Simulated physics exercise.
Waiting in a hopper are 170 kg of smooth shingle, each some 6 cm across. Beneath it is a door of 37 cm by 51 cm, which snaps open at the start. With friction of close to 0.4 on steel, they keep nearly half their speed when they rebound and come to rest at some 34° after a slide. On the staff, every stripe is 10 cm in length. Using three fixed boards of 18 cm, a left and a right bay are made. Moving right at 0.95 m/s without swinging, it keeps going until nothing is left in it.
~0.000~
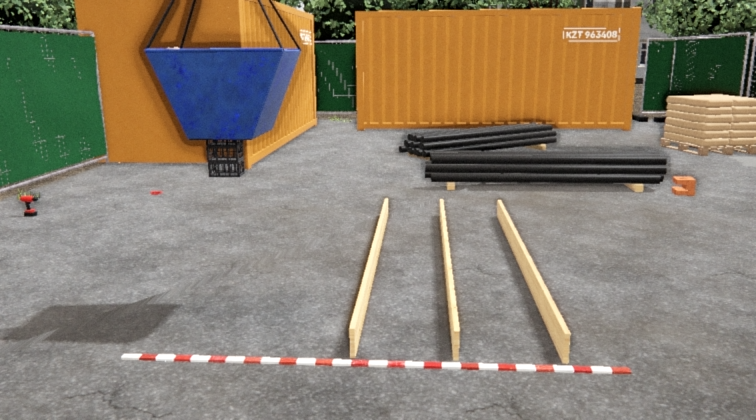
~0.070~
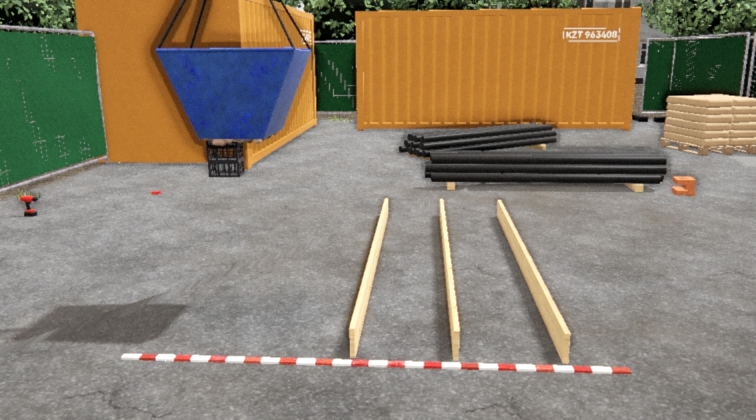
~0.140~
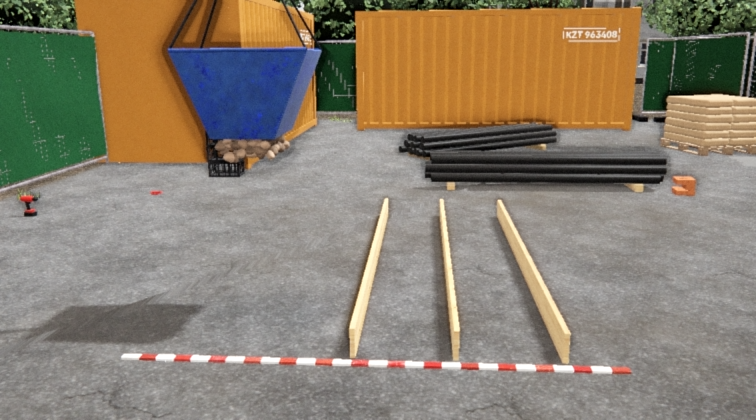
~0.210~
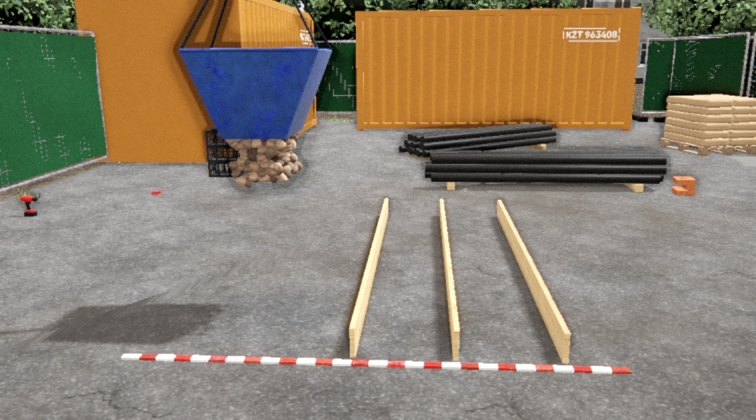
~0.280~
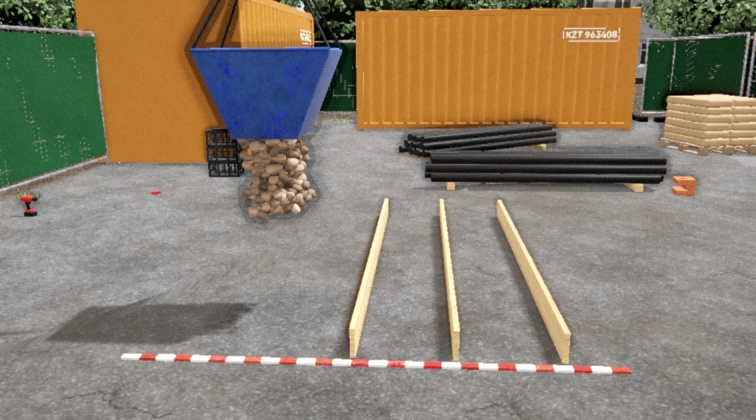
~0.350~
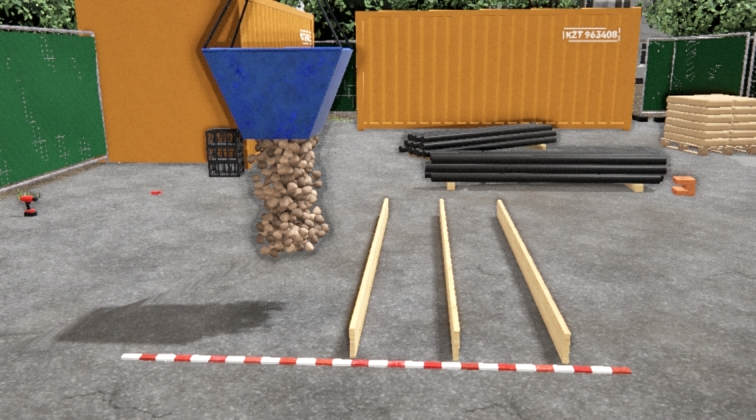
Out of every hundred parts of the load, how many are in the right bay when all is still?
Close to 0 in a hundred.
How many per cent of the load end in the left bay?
It works out to some 20 percent.
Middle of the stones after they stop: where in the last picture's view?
They settle centred roughly at (332, 309).
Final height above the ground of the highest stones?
Max stone height at rest approx 20 cm.
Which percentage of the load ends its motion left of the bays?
Roughly 80 percent.
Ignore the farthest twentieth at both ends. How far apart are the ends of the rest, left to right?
Around 120 centimetres.
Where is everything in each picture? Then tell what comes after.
In the first frame, the outlet is at (219, 130); nothing has dropped yet.
In the second frame, the outlet is at (230, 130); 5 % is out.
In the third frame, the outlet is at (242, 130); 13 % is out, the lowest stones still above the boards at (248, 153), 107 cm up.
In the fourth frame, the outlet is at (253, 130); 25 % is out, the lowest stones still above the boards at (261, 176), 92 cm up.
In the fifth frame, the outlet is at (264, 130); 38 % is out, the lowest stones still above the boards at (274, 207), 72 cm up.
In the sixth frame, the outlet is at (276, 130); 51 % is out, the lowest stones still above the boards at (286, 245), 47 cm up.
After 0.7 s, 0 % in the hopper, 98 % falling or lying left of the bays, 2 % falling or lying in the left bay; the stones farthest right are at (372, 272).
After 1.1 s, 0 % in the hopper, 78 % falling or lying left of the bays, 22 % falling or lying in the left bay; the stones farthest right are at (445, 308).
After 1.7 s, 0 % in the hopper, 78 % falling or lying left of the bays, 22 % falling or lying in the left bay; the stones farthest right are at (446, 315).
After 2.6 s, 0 % in the hopper, 78 % falling or lying left of the bays, 22 % falling or lying in the left bay; the stones farthest right are at (446, 315).
After 4.5 s, 0 % in the hopper, 78 % left of the bays, 22 % in the left bay; the stones farthest right are at (446, 315).
